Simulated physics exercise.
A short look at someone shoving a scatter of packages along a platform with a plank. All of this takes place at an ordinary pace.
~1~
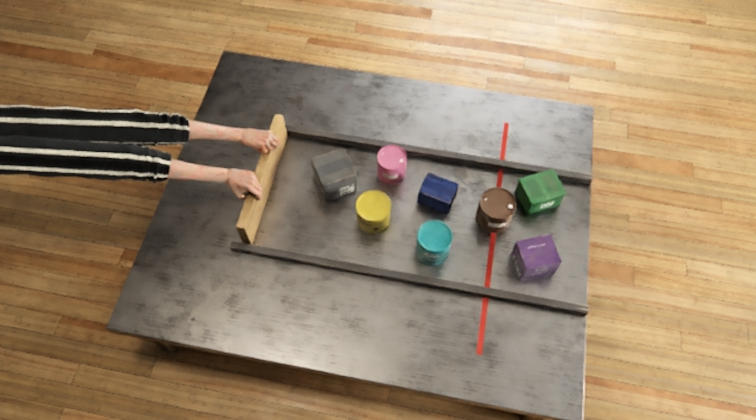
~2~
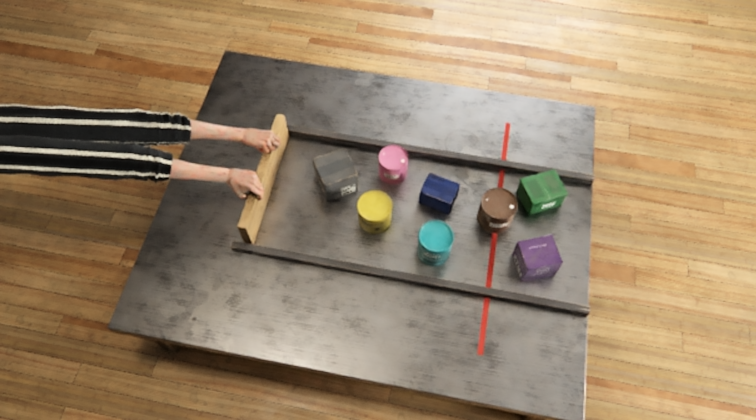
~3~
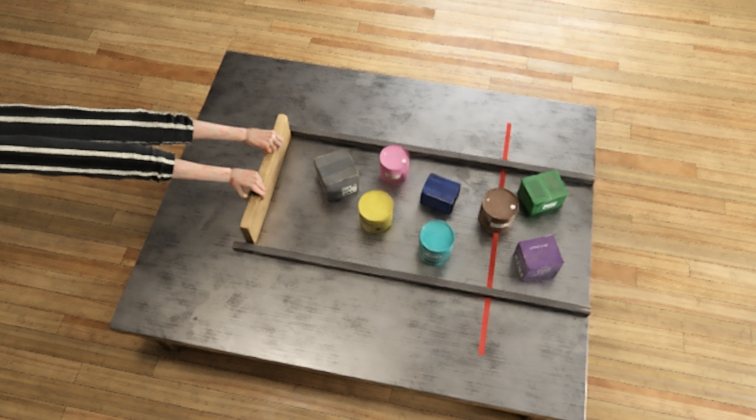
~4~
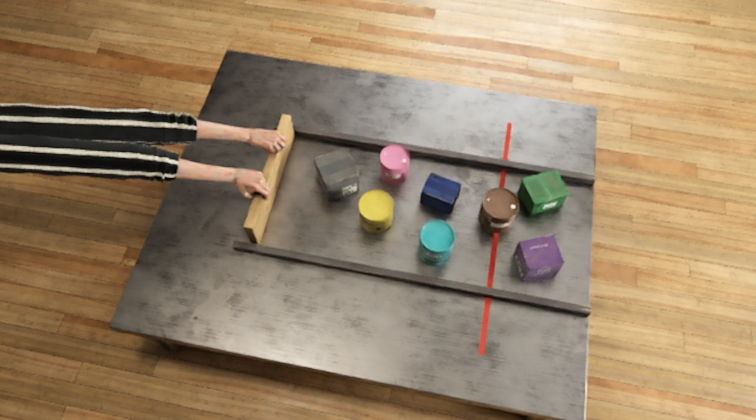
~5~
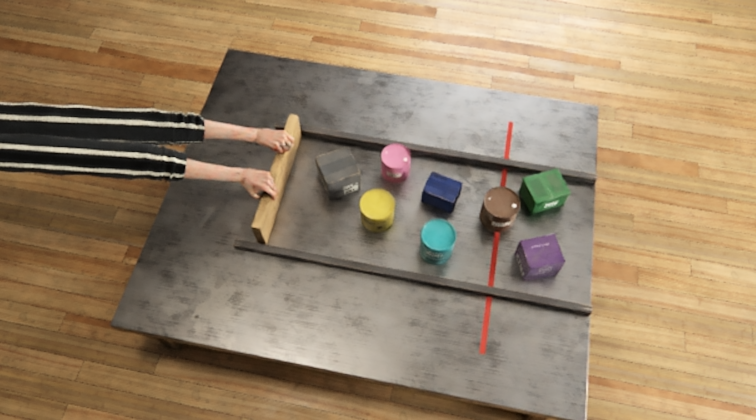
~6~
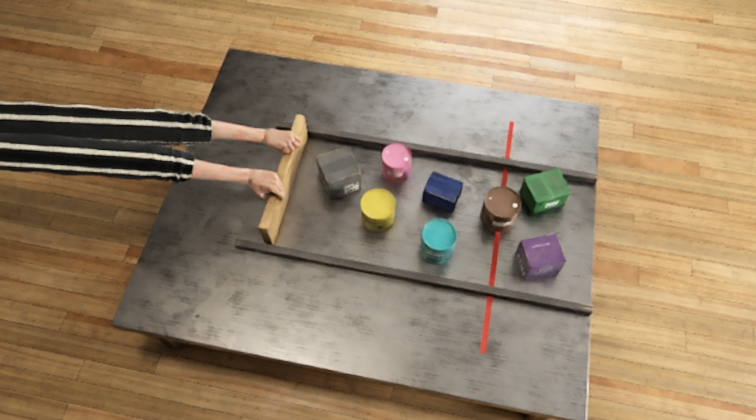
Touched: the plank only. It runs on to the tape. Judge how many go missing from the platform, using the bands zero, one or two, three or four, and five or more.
Not one drops off.
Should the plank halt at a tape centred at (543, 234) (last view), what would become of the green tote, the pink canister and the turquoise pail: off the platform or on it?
The green tote goes down, while the pink canister keeps its spot and the turquoise pail keeps its spot.
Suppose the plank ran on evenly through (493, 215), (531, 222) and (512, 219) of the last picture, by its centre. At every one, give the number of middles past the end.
Middles past end - pos 1: 0, pos 2: 2, pos 3: 2.
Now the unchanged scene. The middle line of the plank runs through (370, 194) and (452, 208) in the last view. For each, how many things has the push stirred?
3 and 7.
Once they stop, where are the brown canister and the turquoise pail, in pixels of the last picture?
Final positions - brown canister around (589, 228), turquoise pail around (516, 271).
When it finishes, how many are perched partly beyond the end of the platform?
I make it 2.
Soon after, none off yet; purple box at rest near (540, 257); green tote at rest near (545, 192); brown canister at rest near (500, 209).
After that, none off yet; purple box at rest near (540, 257); green tote at rest near (545, 192); brown canister displaced a little near (515, 213).
In the end, the number that fall off is zero.
